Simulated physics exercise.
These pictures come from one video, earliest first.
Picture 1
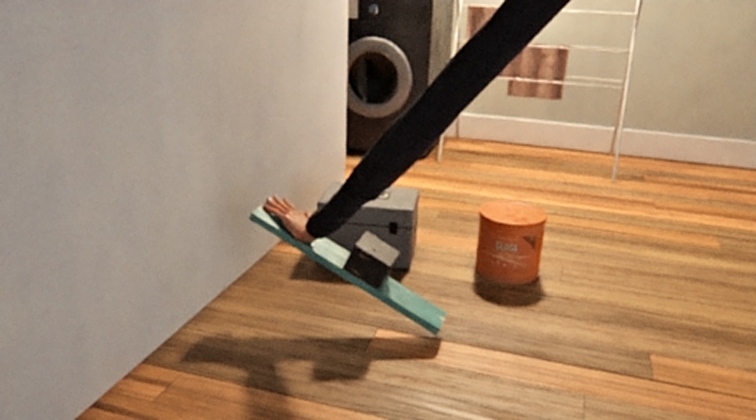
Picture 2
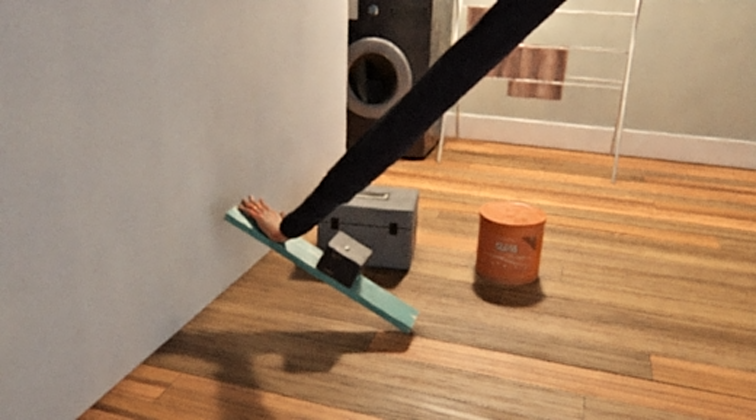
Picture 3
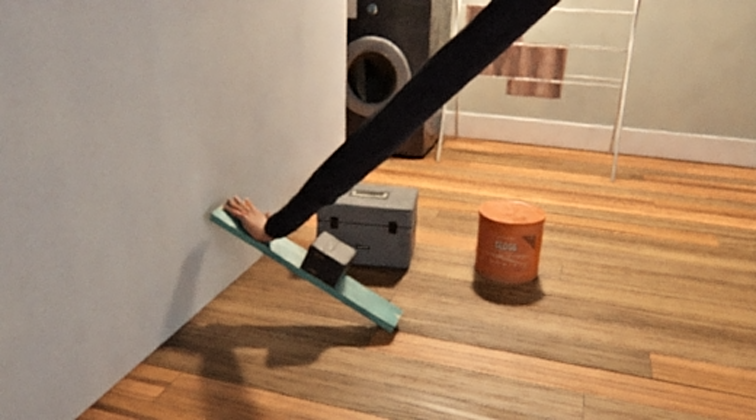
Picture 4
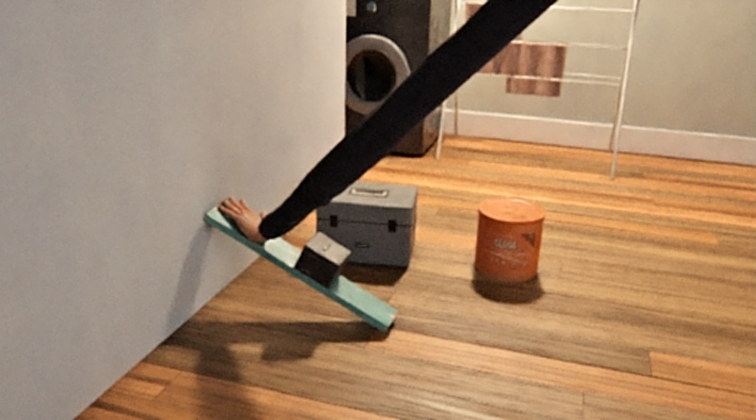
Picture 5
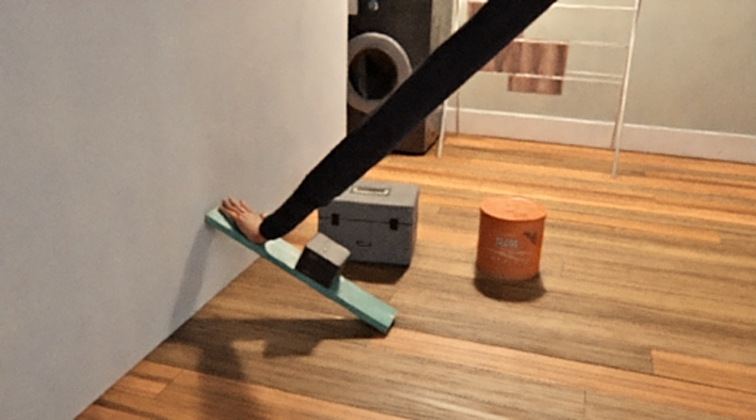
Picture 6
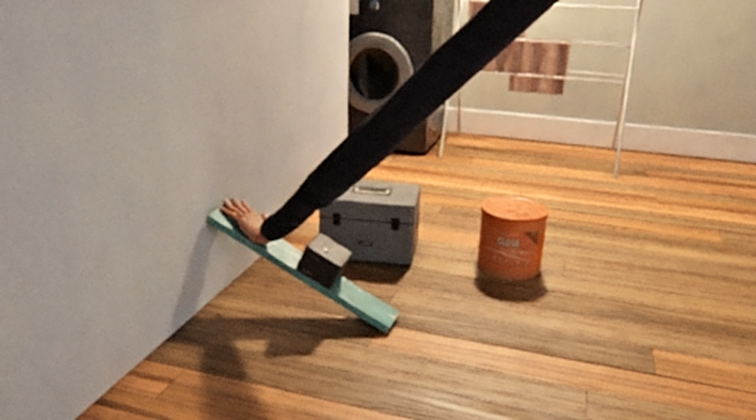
A hand moves a tilted turquoise plank left toward the wall, then holds it nearly still.
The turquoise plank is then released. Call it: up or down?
Down.
Then, 0.20 s later than the last frame, turquoise plank 7° lower than it was left near (306, 278).
Then, 0.30 s later than the last frame, turquoise plank 22° lower than it was left near (315, 303).
Then, 0.50 s later than the last frame, turquoise plank 25° lower than it was left near (316, 308).
When it is over, moved from the start, turquoise plank; the other 2 as before. End places, in pixels of the last picture, turquoise plank near (316, 308). The plank slides down.
